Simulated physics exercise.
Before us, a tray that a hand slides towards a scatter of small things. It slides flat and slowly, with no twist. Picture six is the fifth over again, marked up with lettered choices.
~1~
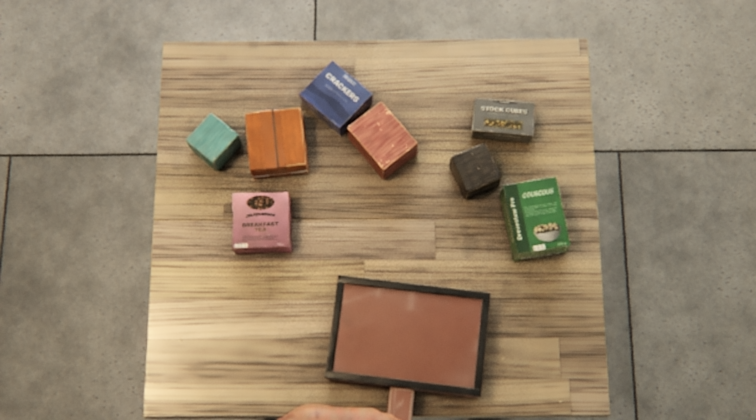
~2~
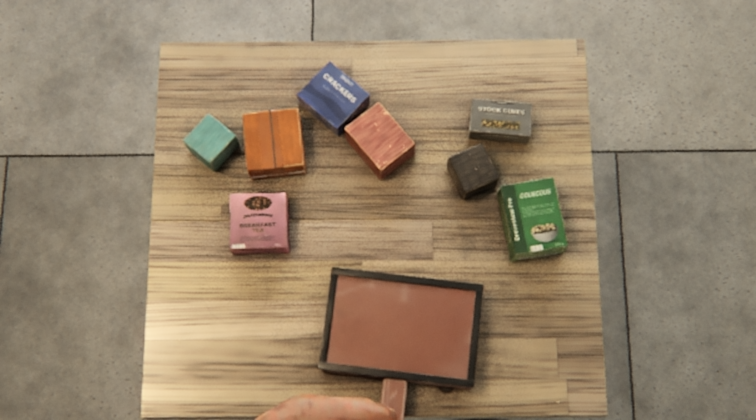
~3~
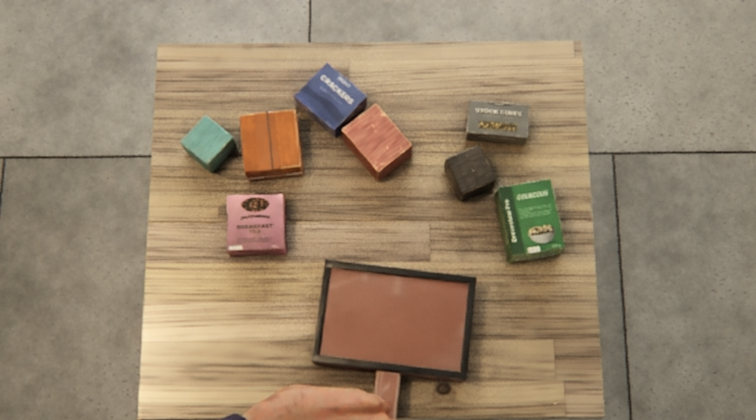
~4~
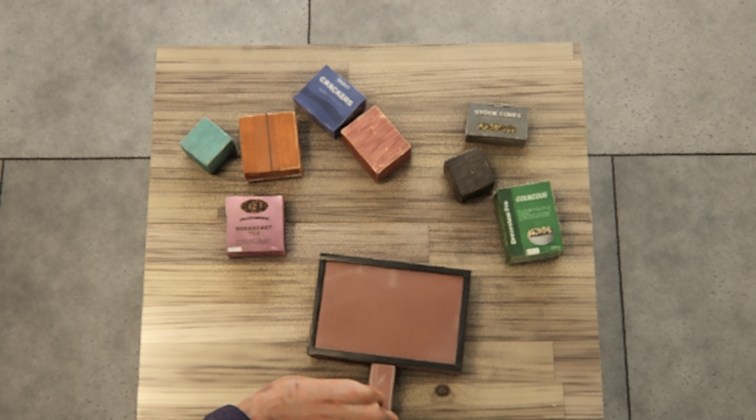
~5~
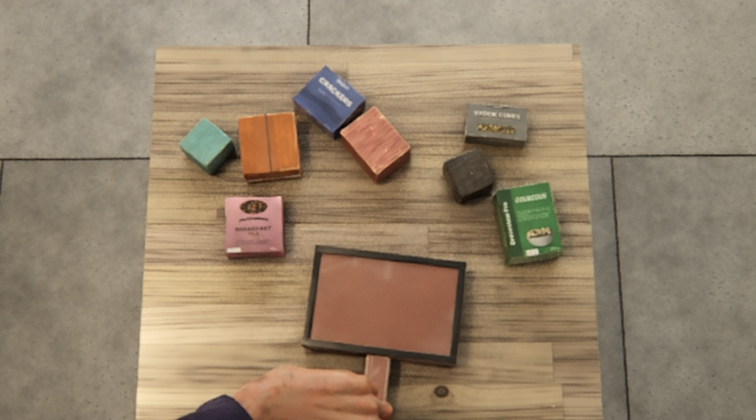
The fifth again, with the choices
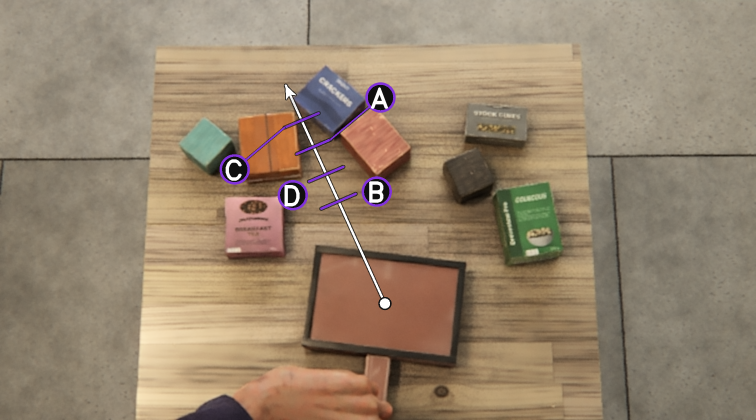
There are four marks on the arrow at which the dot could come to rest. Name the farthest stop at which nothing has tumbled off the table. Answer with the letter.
It should halt at C.
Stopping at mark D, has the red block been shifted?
Yes.
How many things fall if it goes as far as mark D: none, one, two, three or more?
The count is none.
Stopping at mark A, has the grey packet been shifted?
By then, no.
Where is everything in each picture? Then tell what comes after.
The first picture shows blue packet (337, 98); tray (408, 335); black block (475, 171).
The second picture shows tray (401, 327); orange box (275, 144).
The third picture shows tray (395, 319); grey packet (497, 123).
The fourth picture shows tray (389, 312); pink packet (256, 227).
The fifth picture shows tray (385, 304); black block (468, 176); red block (376, 145); orange box (270, 147).
On the marked copy, A at (313, 146); B at (339, 201); C at (302, 121); D at (326, 174); the arrow from (385, 304) to (286, 85); the white dot at (385, 304).
Following C. Soon after the start, tray (354, 239); pink packet (251, 225); turquoise block (207, 146).
Later, tray (324, 172); blue packet (320, 84); orange box (242, 93).
In the end, tray (303, 125); orange box (214, 54); blue packet (311, 56); nothing has fallen.
As for the rest, A is safe but short; B is safe but short; D is safe but short.
